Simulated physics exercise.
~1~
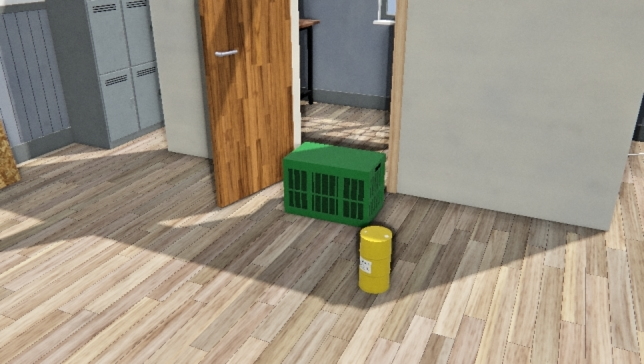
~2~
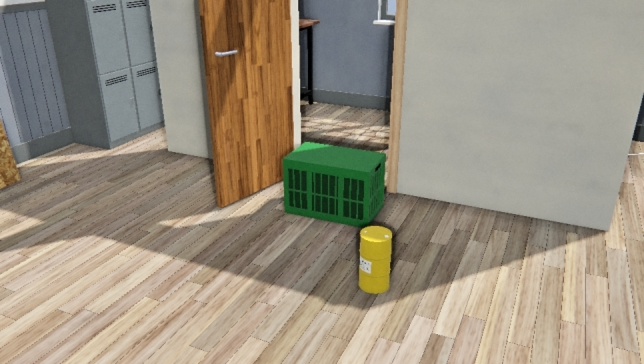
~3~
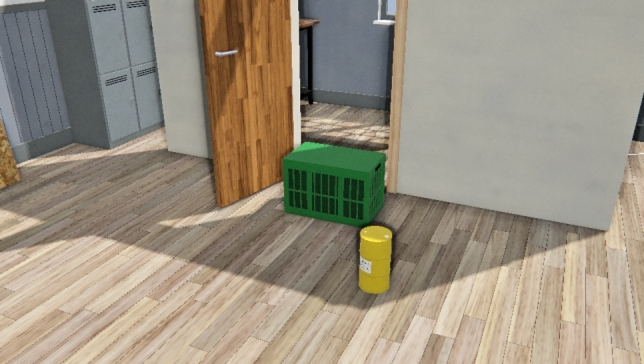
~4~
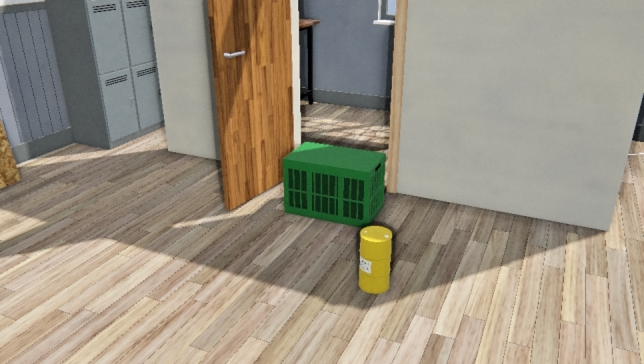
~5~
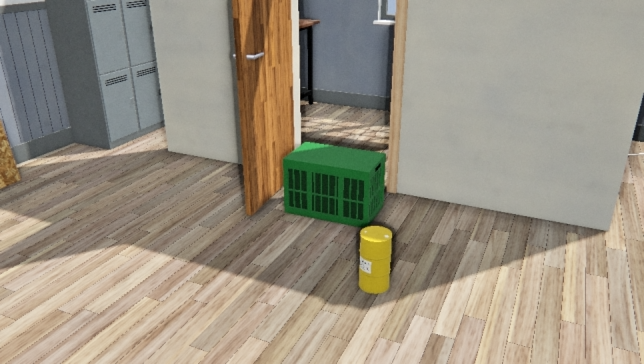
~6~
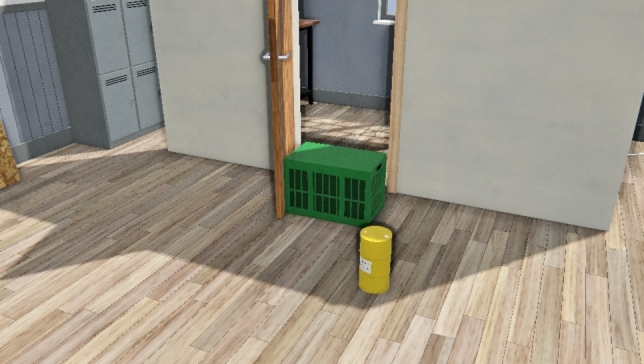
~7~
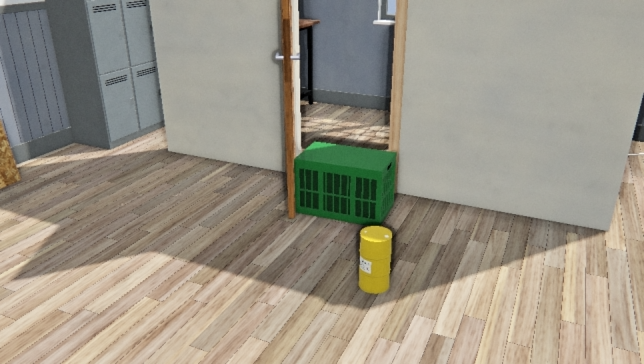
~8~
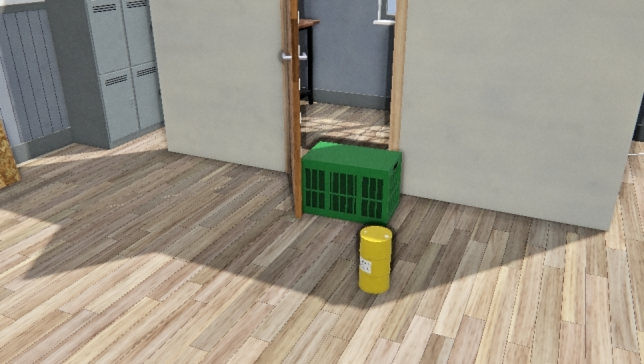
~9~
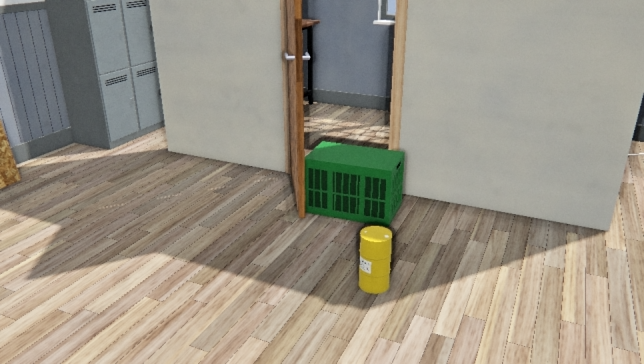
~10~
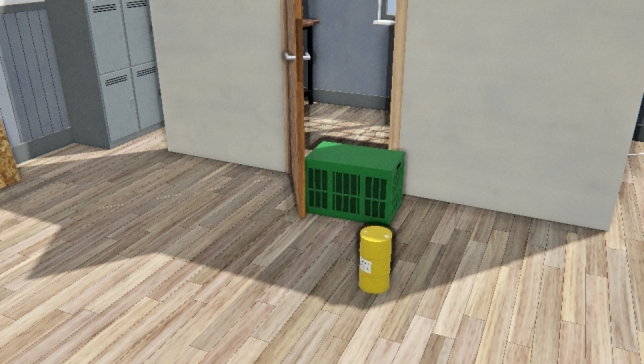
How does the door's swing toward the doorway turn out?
The door does not close, because the green chest is in its way. It pushes the chest a little to the right and stops while still well open.
